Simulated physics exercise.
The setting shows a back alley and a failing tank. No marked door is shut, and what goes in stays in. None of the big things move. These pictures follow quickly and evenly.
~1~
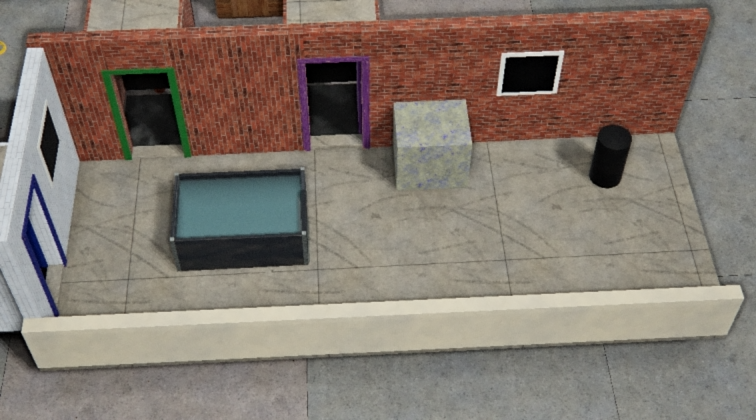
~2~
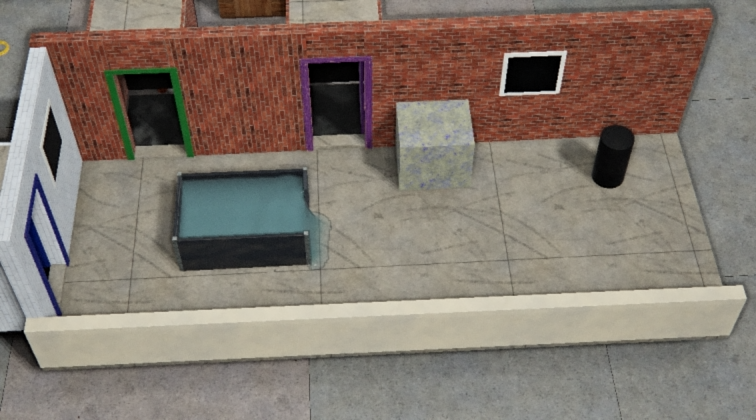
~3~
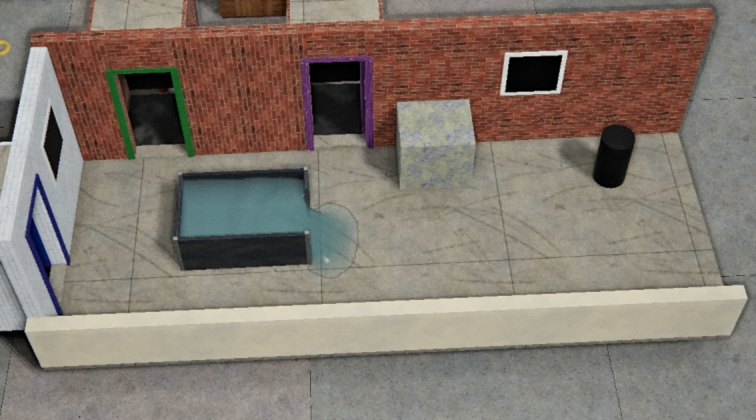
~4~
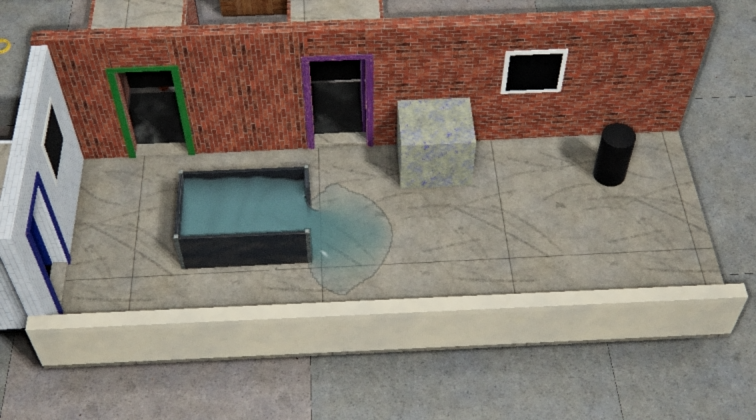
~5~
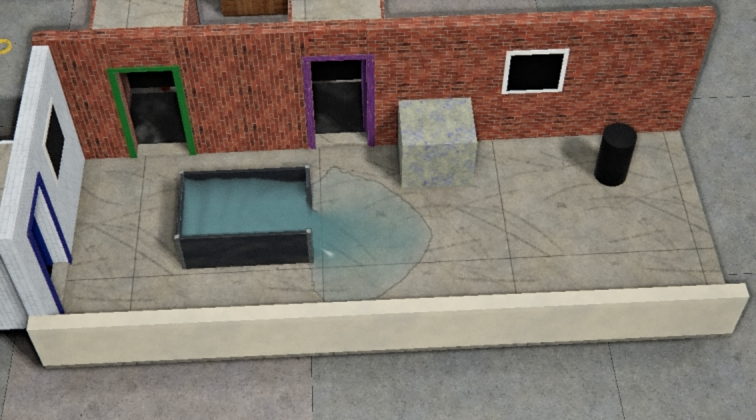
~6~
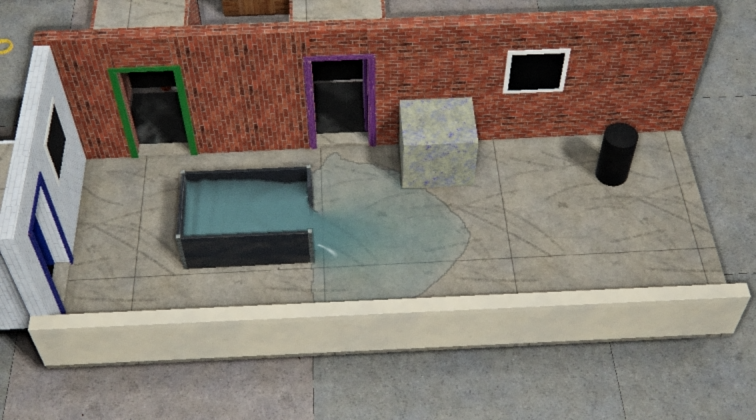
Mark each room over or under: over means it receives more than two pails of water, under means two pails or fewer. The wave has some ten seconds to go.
Blue door - under; green door - under; purple door - under.
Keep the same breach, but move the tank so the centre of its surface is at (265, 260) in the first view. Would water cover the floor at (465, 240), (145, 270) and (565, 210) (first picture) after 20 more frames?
Soaked, spared, soaked.
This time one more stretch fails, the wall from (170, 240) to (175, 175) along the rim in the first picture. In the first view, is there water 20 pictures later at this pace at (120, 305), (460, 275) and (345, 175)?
Point by point: Soaked; unwetted; soaked.
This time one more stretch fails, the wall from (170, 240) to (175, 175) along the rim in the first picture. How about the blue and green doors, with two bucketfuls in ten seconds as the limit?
Then: The blue one floods; the green one is over.
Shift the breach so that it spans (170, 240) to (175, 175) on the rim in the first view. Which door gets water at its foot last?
The one in purple is last.
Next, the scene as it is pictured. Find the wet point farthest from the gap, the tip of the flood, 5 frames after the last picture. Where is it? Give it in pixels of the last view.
My guess would be about (591, 258).
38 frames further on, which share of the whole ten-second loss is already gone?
Close to 70 out of every hundred.
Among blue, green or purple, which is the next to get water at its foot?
Soonest: The purple-painted one.
A moment on, water covers 35 % of the floor; the blue door not reached, the green door not reached, the purple door wet at the sill, nothing in.
Next, water covers 50 % of the floor; the blue door not reached, the green door not reached, the purple door wet at the sill, nothing in.
Then, water covers 65 % of the floor; the blue door not reached, the green door not reached, the purple door wet at the sill, nothing in.
Later, water covers 75 % of the floor; the blue door not reached, the green door wet at the sill, nothing in, the purple door wet at the sill, nothing in.
In the end, water covers 80 % of the floor; the blue door wet at the sill, nothing in, the green door wet at the sill, nothing in, the purple door wet at the sill, nothing in.
